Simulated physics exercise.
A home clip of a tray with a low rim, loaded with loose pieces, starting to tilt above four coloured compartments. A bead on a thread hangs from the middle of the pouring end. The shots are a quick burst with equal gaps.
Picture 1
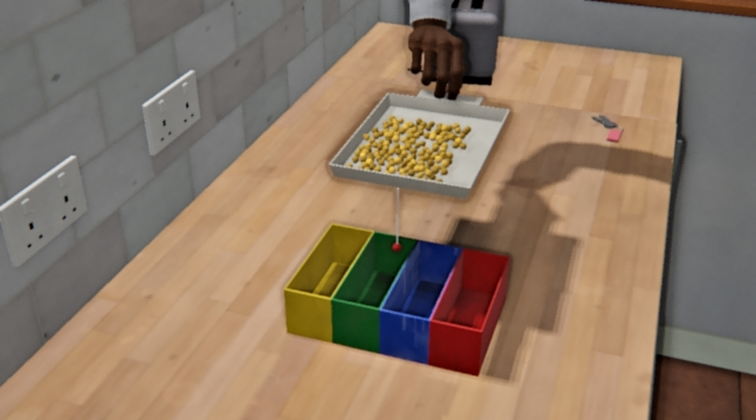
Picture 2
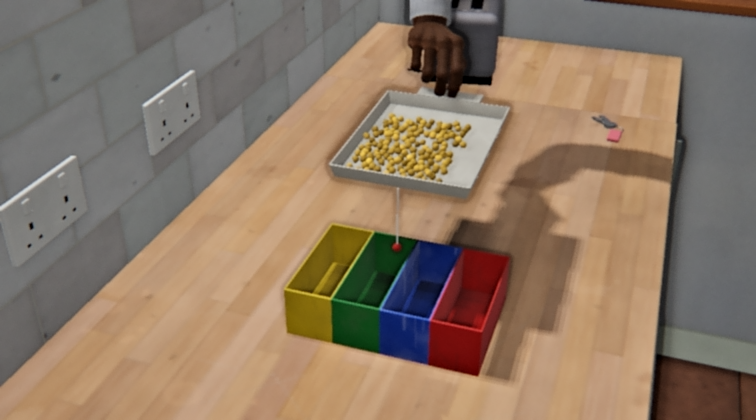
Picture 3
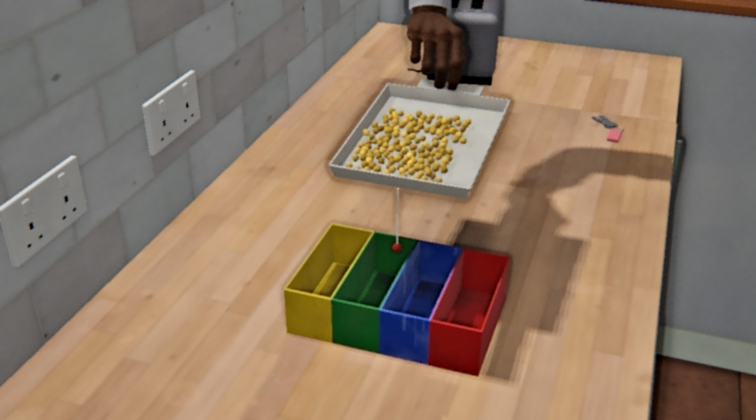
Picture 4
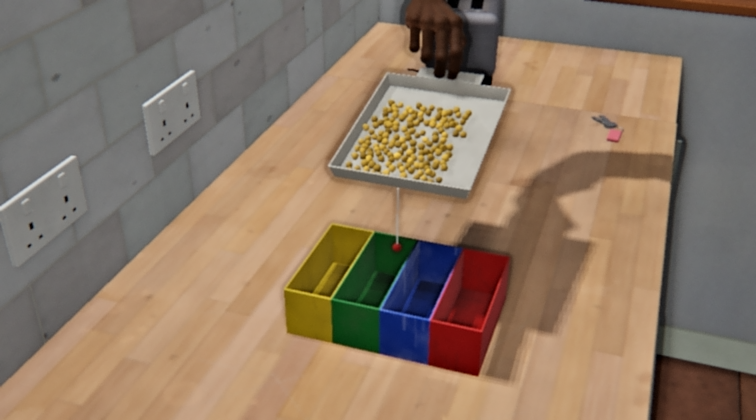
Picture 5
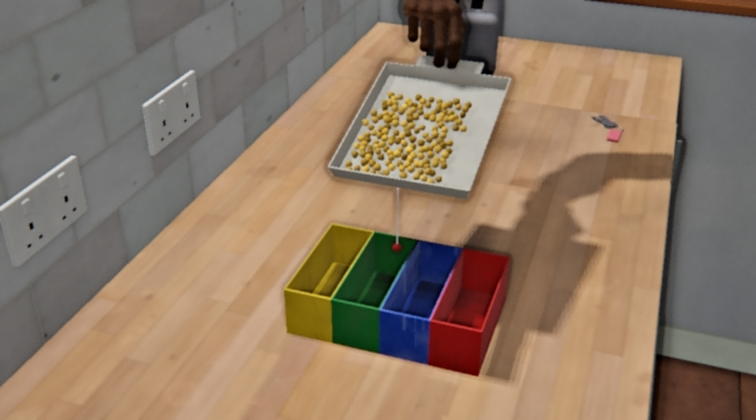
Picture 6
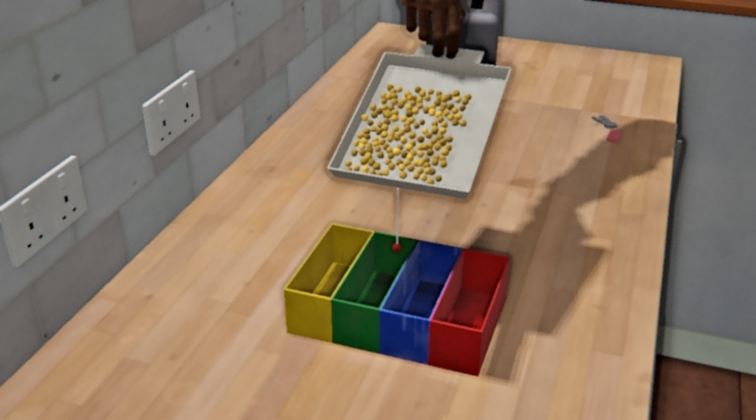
A dark hand raises the far end of a tray of yellow balls above coloured compartments.
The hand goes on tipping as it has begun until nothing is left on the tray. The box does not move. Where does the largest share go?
Fullest: The green cell.
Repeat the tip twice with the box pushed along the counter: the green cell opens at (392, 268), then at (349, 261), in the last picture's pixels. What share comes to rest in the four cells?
Roughly 90 per cent, and 100 per cent.
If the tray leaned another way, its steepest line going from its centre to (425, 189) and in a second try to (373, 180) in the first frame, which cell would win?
In turn: The blue one; the yellow one.
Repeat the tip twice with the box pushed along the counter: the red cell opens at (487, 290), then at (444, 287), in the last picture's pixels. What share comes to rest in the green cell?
Near 40 % and 40 %.
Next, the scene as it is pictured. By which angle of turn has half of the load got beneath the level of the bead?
Near 110 degrees.
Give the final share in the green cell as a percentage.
Roughly 40 in a hundred.
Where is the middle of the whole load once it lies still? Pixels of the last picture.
Close to (370, 323).
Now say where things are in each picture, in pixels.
Corners of the pouring end (334, 163) and (467, 185), level; middle of the load (403, 149), puffed corn balls; bead on its thread (397, 247); yellow cell (308, 312); green cell (356, 322); blue cell (404, 333); red cell (455, 344), in the first frame.
Corners of the pouring end (334, 163) and (467, 185), level; middle of the load (403, 148), in the second frame.
Corners of the pouring end (334, 164) and (467, 186), tipped barely, level across its low end; middle of the load (402, 145), in the third frame.
Corners of the pouring end (334, 164) and (466, 186), tipped a little, level across its low end; middle of the load (402, 141), in the fourth frame.
Corners of the pouring end (333, 165) and (466, 187), tipped a little, level across its low end; middle of the load (402, 137), in the fifth frame.
Corners of the pouring end (333, 166) and (466, 188), tipped clearly, level across its low end; middle of the load (402, 133); yellow cell (308, 312); green cell (356, 322); blue cell (404, 333); red cell (455, 344), in the sixth frame.
Just after the last frame, tray tipped steeply; every one on the tray.
A moment on, tray tipped past a quarter turn; almost all on the tray; just a few falling or outside the box.
Further on, tray tipped past a quarter turn; roughly half in the green cell; roughly a quarter in the blue cell; roughly a quarter in the yellow cell; about a tenth in the red cell; about a tenth falling or outside the box.
When it is over, tray tipped past a quarter turn; roughly half in the green cell; roughly a quarter in the blue cell; roughly a quarter in the yellow cell; about a tenth in the red cell; about a tenth outside the box.
